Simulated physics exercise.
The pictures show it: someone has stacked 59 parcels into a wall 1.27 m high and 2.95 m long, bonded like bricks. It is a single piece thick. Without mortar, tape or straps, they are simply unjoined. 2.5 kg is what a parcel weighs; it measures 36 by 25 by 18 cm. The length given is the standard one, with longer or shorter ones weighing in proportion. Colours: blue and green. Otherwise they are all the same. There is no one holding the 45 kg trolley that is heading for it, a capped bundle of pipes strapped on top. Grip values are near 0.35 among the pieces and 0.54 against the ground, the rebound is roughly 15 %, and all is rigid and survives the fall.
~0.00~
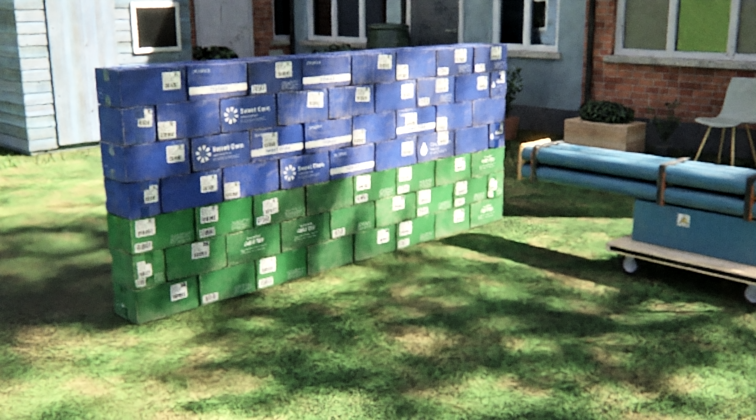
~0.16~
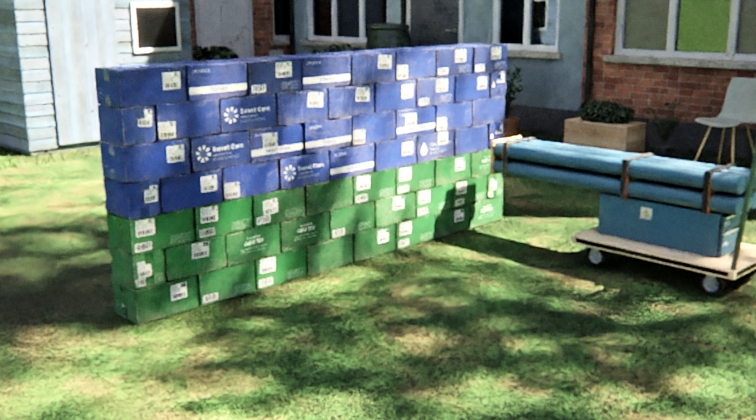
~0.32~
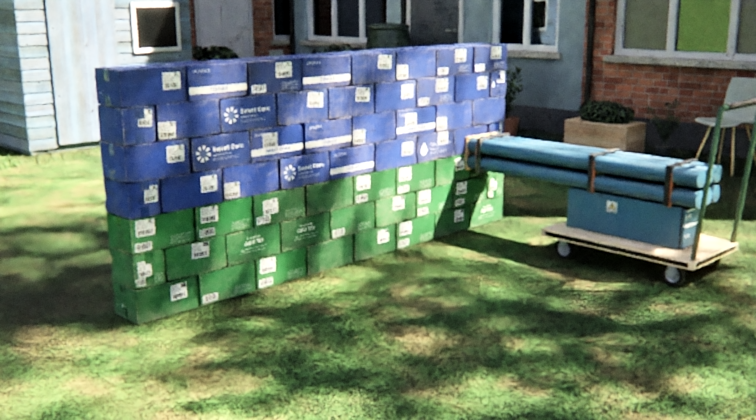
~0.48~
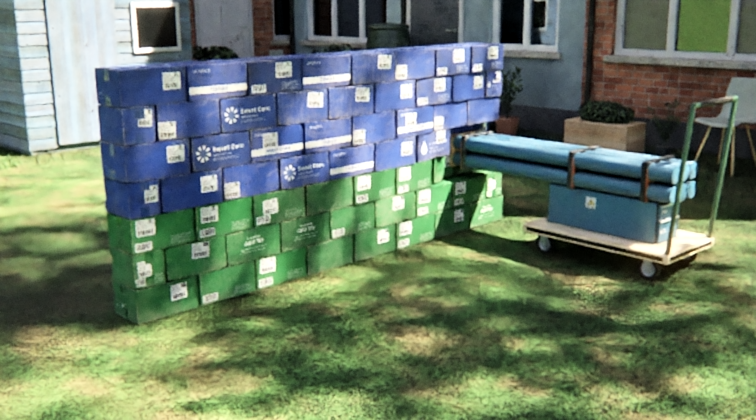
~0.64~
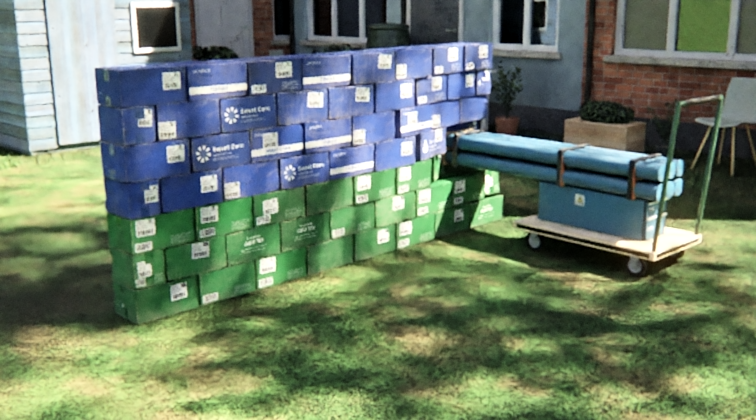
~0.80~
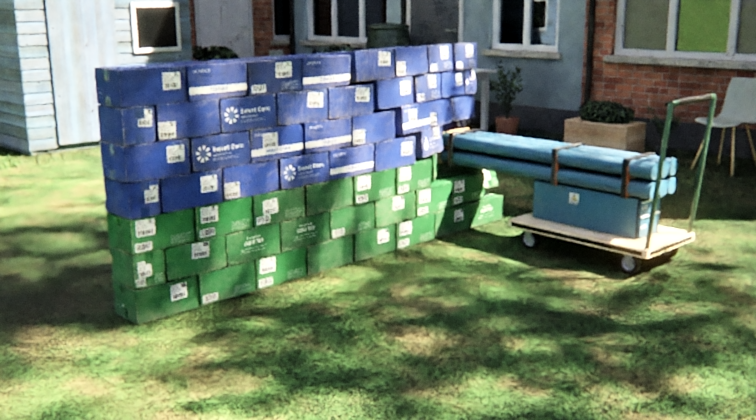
On a lawn, a loaded trolley rolls left into a blue and green box wall, shifting its right end.
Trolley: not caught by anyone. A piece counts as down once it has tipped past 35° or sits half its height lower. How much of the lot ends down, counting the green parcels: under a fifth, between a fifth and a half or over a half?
It adds up to below one fifth.
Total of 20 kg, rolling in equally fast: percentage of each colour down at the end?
Share down - green: 0; blue: 0 (per cent).
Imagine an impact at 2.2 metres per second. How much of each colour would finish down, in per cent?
Share down, in per cent: Green 0, blue 20.
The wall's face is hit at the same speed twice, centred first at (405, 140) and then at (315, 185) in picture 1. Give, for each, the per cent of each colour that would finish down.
You'd get green at 0 followed by 0, and blue at 40 followed by 0 percent.
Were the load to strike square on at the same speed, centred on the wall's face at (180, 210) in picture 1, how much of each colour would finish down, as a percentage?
Green 10 %, blue 40 %.
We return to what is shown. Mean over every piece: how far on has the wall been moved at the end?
On average the pieces move some 25 cm.
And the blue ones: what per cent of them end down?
For blue, it's 40 per cent down at the end.
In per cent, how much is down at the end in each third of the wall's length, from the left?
The thirds come out at 0 on the left, 10 in the middle and 70 on the right, in per cent.
After 1.00 s, load 34 cm past the wall's line, still rolling; 1 of the 25 green parcels down (2 of 59 in all colours); top green parcel unmoved; top blue parcel 12° from how it stood.
After 1.32 s, load 39 cm past the wall's line, still rolling; 2 of the 25 green parcels down (10 of 59 in all colours); top green parcel unmoved; top blue parcel 38° from how it stood, 27 cm lower.
After 1.62 s, load 43 cm past the wall's line, still rolling; 2 of the 25 green parcels down (16 of 59 in all colours); top green parcel unmoved; top blue parcel on its side.
After 2.10 s, load 45 cm past the wall's line, stopped; 2 of the 25 green parcels down (16 of 59 in all colours); top green parcel unmoved; top blue parcel 55° from how it stood, 95 cm lower.
In the end (3.6 s), load 45 cm past the wall's line, stopped; 2 of the 25 green parcels down (16 of 59 in all colours); top green parcel unmoved; top blue parcel upside down. That is 8 per cent. From the last view, middles, top green parcel near (151, 227), top blue parcel near (190, 174).
